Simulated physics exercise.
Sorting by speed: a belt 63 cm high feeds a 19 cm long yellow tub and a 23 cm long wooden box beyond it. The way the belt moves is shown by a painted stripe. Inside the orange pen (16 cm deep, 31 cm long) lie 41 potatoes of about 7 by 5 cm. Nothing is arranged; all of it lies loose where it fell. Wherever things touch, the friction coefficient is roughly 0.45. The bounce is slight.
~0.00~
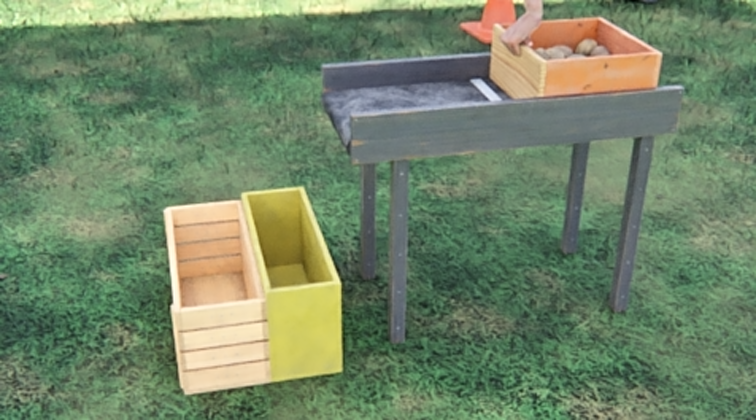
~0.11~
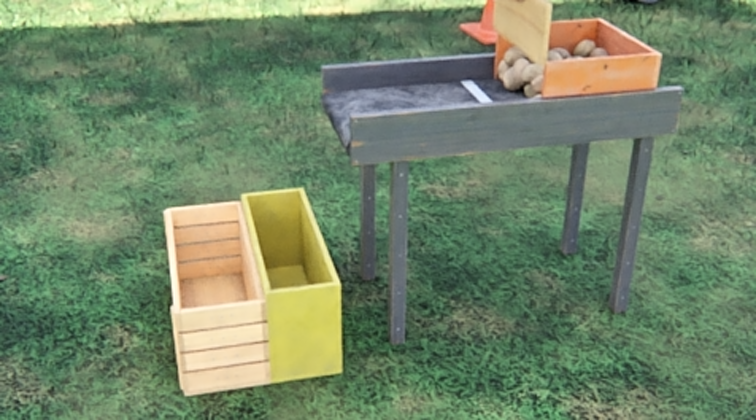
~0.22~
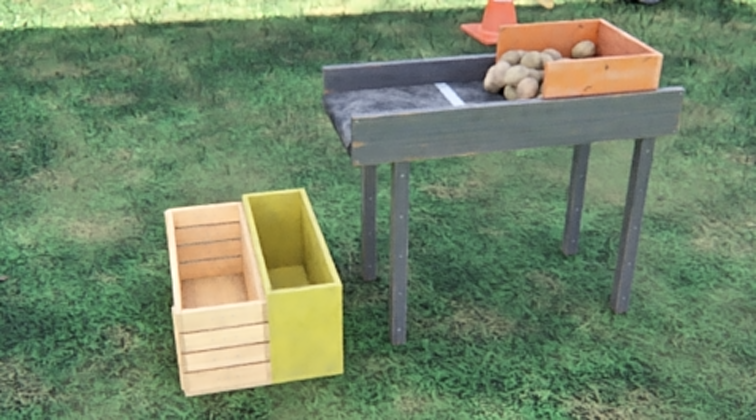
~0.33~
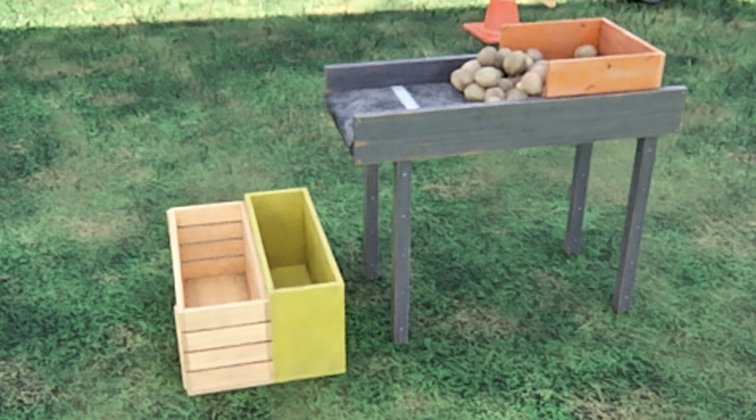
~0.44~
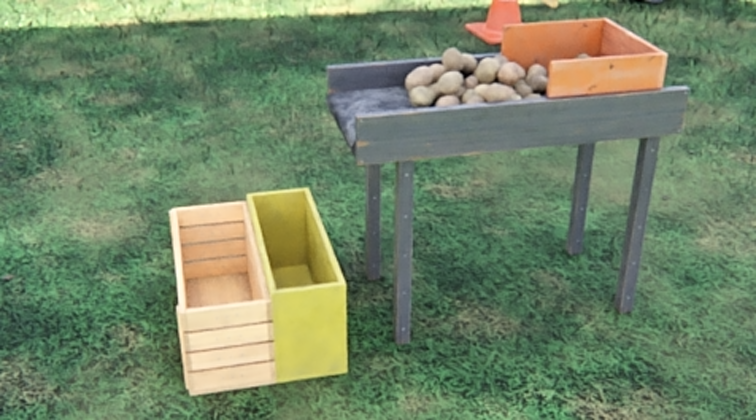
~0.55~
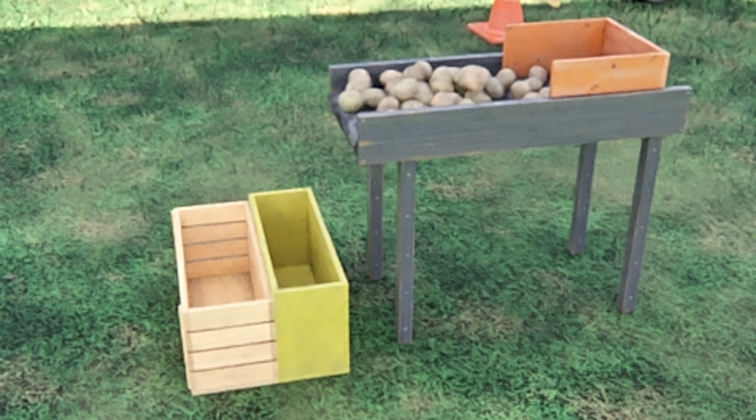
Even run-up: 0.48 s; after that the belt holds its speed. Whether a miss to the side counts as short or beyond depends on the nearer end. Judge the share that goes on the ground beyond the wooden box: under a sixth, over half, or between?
The majority of the potatoes land on the ground beyond the wooden box.
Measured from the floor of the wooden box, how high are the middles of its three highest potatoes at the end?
I'd say near 4 cm.
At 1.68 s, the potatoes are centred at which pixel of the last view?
Centre: Approx. (49, 348).
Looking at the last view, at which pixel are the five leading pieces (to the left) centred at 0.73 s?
Their centre is around (248, 147).
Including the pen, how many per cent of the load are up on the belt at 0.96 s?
Some 10 per cent.
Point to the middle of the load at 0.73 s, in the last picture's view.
You'd find the load's middle at roughly (351, 103).
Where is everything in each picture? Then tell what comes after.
In the first frame (each is followed by its nearest rim corner in this view), orange pen, (546, 61); yellow tub, (271, 290); 0 cm of belt gone by; none out.
Orange pen, (546, 62); 3 cm of belt gone by, in the second frame.
Orange pen, (547, 63); 11 cm of belt gone by; 4 out, in the third frame.
Orange pen, (549, 62); 25 cm of belt gone by; 14 out, in the fourth frame.
Orange pen, (551, 62); 44 cm of belt gone by; 28 out, in the fifth frame.
Orange pen, (553, 62); yellow tub, (278, 291); 67 cm of belt gone by; 34 out, the lowest potato at (438, 83), in the sixth frame.
After 0.73 s, 24 on the belt and 17 in the air.
After 0.96 s, 2 in the wooden box, 5 on the belt, 5 on the ground beyond the wooden box and 29 in the air.
After 1.27 s, 12 in the wooden box, 23 on the ground beyond the wooden box and 6 in the air.
Outcome (at 1.68 s), 14 in the wooden box and 27 on the ground beyond the wooden box. Asked share, 27 of 41, 66 per cent.
